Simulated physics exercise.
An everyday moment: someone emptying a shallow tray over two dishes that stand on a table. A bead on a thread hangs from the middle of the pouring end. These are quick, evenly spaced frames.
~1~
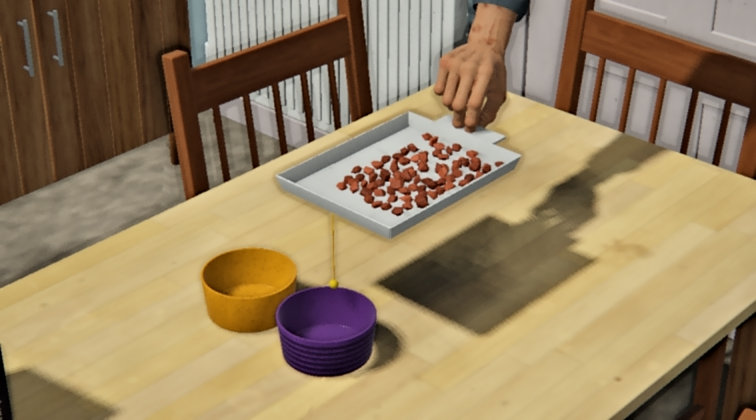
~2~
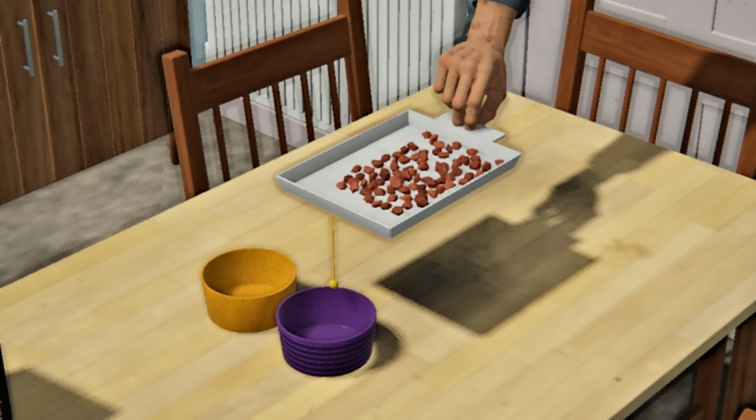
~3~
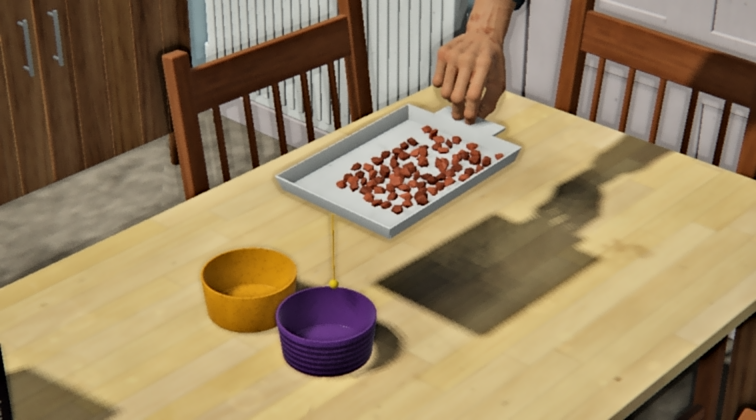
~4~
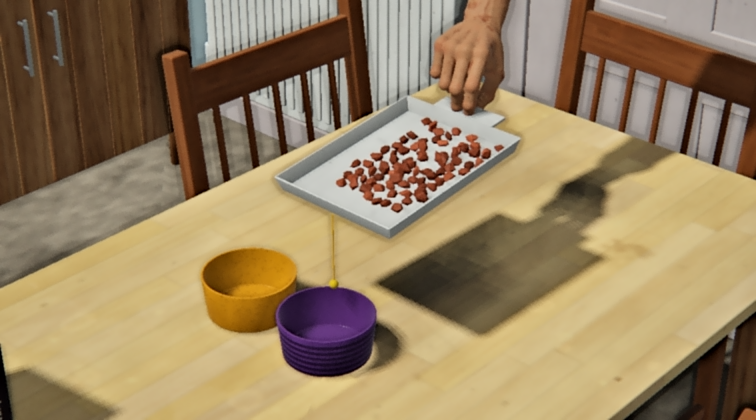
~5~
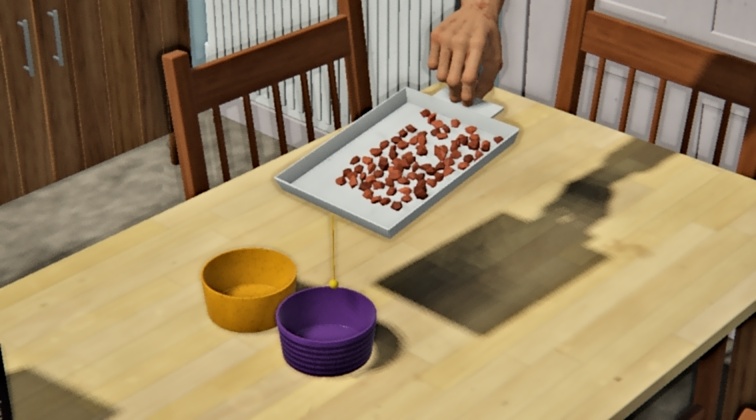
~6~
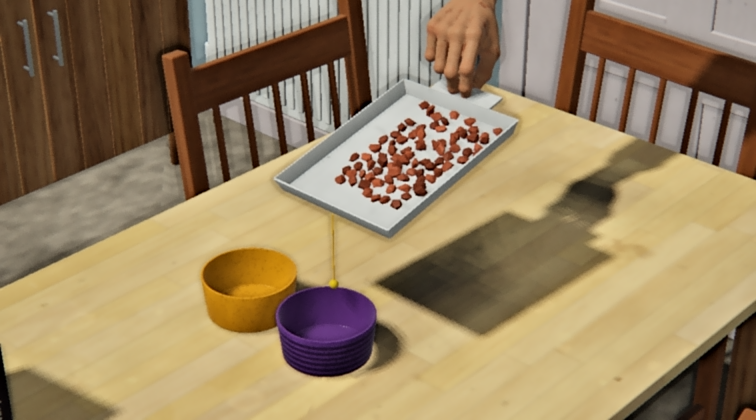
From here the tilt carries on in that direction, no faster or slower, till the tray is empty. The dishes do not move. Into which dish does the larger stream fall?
The right-hand dish gets more.
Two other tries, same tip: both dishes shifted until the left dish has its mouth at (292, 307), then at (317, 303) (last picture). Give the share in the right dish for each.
Near 20 % and 10 %.
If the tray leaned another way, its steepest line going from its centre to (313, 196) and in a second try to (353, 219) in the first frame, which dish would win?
The first try: Left. The second: The dish on the right.
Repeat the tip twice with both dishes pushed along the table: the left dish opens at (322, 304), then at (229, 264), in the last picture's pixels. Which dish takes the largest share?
First left, then right.
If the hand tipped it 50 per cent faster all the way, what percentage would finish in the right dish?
Close to 60 per cent.
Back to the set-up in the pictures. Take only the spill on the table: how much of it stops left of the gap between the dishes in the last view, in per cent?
Close to 70 per cent.
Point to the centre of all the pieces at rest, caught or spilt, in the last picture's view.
At about (302, 347).
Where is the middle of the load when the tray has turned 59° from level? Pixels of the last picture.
At about (345, 193).
Soon after the last picture, tray tipped steeply; nearly all on the tray; a stray few in the air.
A little later, tray tipped right over; about a third on the tray; about a quarter in the right dish; a small part in the left dish; a small part outside both; about a quarter in the air.
Later still, tray tipped past a quarter turn; about half in the right dish; about a quarter in the left dish; about a quarter outside both.
At rest, tray tipped past a quarter turn; about half in the right dish; about a quarter in the left dish; about a quarter outside both.
